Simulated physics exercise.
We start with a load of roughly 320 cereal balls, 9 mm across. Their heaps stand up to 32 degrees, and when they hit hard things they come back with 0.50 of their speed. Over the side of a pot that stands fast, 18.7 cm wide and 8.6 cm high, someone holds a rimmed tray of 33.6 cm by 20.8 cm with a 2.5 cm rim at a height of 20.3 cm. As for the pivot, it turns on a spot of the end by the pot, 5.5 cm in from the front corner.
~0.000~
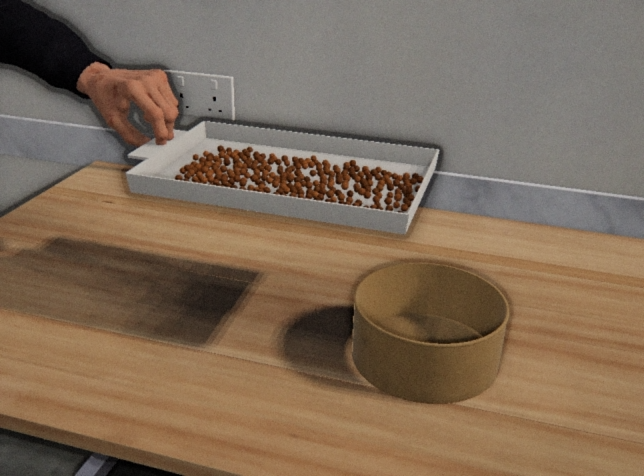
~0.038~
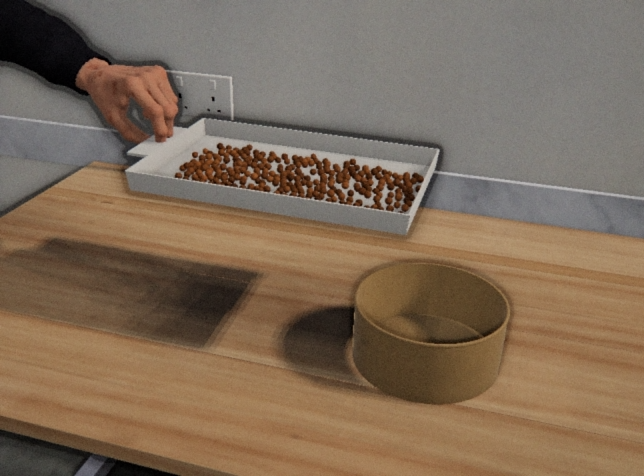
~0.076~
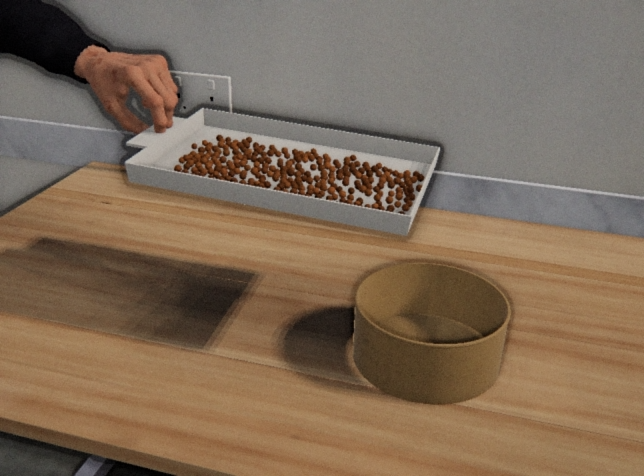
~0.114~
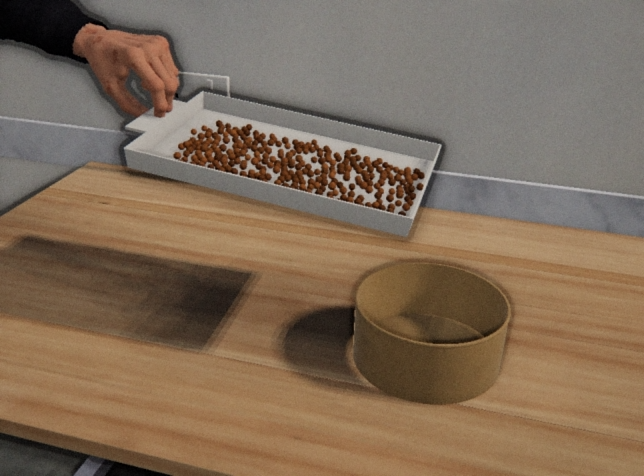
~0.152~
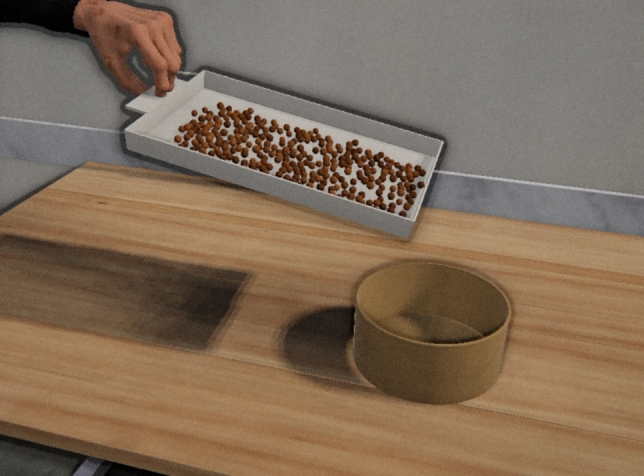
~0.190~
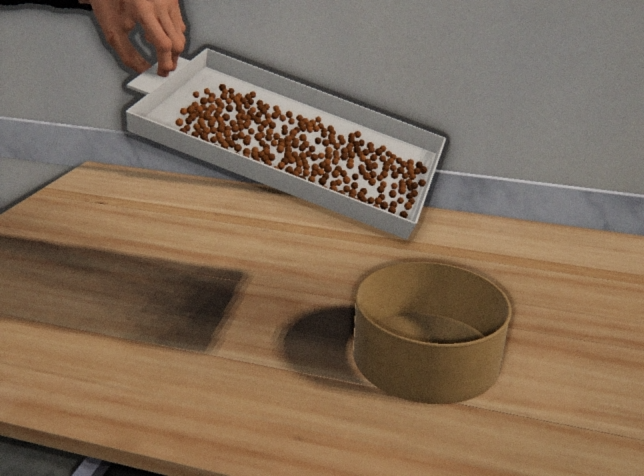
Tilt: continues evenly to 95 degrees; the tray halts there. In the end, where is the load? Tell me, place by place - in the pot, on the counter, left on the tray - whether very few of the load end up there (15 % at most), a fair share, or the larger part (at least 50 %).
Pot - the larger part, counter - a fair share, tray - very few.
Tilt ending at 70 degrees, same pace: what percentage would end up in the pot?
Then about 25 per cent.
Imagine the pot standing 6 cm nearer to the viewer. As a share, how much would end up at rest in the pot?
Near 90 per cent in that case.
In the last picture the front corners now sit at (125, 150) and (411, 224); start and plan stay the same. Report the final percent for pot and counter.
The pot gets 40 and the counter 60.
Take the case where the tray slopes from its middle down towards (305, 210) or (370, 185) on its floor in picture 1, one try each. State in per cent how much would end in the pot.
First try: About 35 percent; second try: About 55 percent.
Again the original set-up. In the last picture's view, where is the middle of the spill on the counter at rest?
(527, 456), roughly.
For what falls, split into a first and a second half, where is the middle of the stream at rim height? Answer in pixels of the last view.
Early: About (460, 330); late: About (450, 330).
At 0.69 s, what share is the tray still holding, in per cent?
About 100 per cent.
After 0.49 s, tilt 55 degrees; the tray holds 100 %, the pot 0 %.
Then, at 0.69 s, tilt 81 degrees; the tray holds 100 %, the pot 0 %.
Then, at 1.01 s, tilt 95 degrees; the tray holds 15 %, the pot 55 %.
At rest (2.0 s), pot 75 %, counter 20 %, tray 5 %.
